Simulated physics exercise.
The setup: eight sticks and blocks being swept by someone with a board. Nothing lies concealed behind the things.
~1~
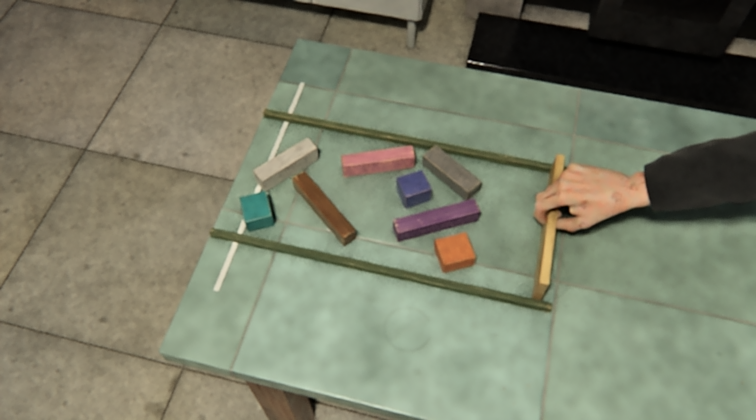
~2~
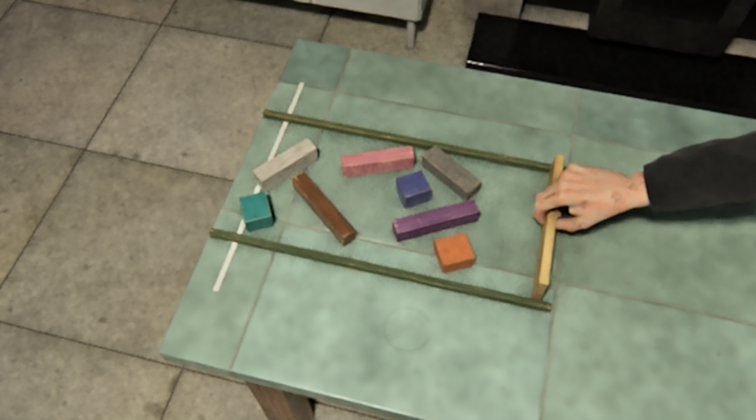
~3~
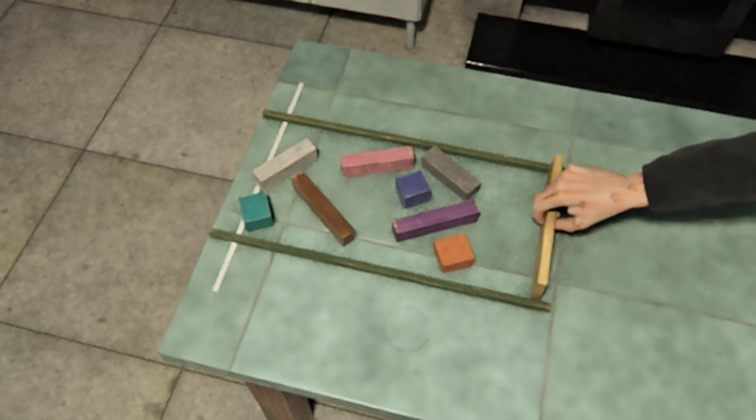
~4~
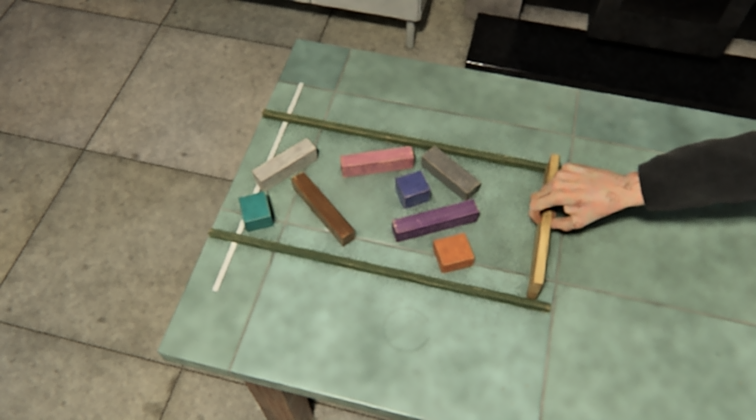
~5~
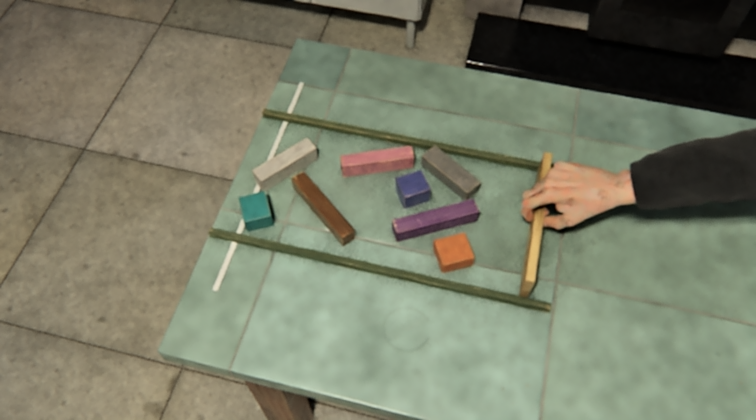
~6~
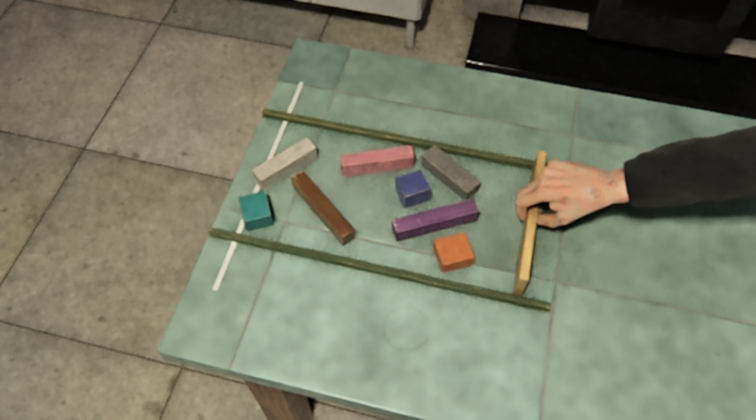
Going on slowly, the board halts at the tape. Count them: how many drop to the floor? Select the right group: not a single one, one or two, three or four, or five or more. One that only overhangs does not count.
The right group is five or more.
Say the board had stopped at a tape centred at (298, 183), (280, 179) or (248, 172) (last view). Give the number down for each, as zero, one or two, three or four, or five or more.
Tape by tape, the falls would be one to two, then either three or four, then more than four.
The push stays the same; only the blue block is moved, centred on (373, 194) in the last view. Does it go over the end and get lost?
Result: It comes off.
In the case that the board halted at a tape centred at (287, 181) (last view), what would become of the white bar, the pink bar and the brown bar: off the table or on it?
Well, the white bar comes off, the pink bar stays where it is, and the brown bar? It comes off.
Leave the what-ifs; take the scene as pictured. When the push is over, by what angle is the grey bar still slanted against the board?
It works out to near 0°.
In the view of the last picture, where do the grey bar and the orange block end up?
In the last picture the grey bar sits at (266, 138) while the orange block sits at (231, 205).
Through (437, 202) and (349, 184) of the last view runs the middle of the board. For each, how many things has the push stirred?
Answer - first 5, then 8.
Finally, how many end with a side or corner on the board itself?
The number is 2.
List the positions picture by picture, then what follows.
Turquoise block (257, 211); white bar (287, 164); brown bar (324, 208); board (549, 225); tape (264, 176), in the first frame.
White bar (286, 165); board (548, 225), in the second frame.
Brown bar (323, 209); blue block (413, 190), in the third frame.
Turquoise block (256, 212); orange block (453, 253), in the fourth frame.
White bar (286, 165); purple bar (435, 220), in the fifth frame.
Turquoise block (256, 211); white bar (286, 164); brown bar (323, 208); board (530, 221); tape (263, 176), in the sixth frame.
Soon after, none off yet; turquoise block at rest near (256, 211); white bar at rest near (286, 164); brown bar at rest near (323, 208).
Then, none off yet; turquoise block at rest near (255, 211); white bar moved a little near (278, 156); brown bar moved a little near (278, 201).
Further on, one off so far; turquoise block falling near (207, 244); white bar moved about its own width near (255, 135); brown bar tipped a little near (219, 189).
At rest, the number that fall off is five or more; fallen, purple bar, blue block, pink bar, brown bar, white bar and turquoise block.
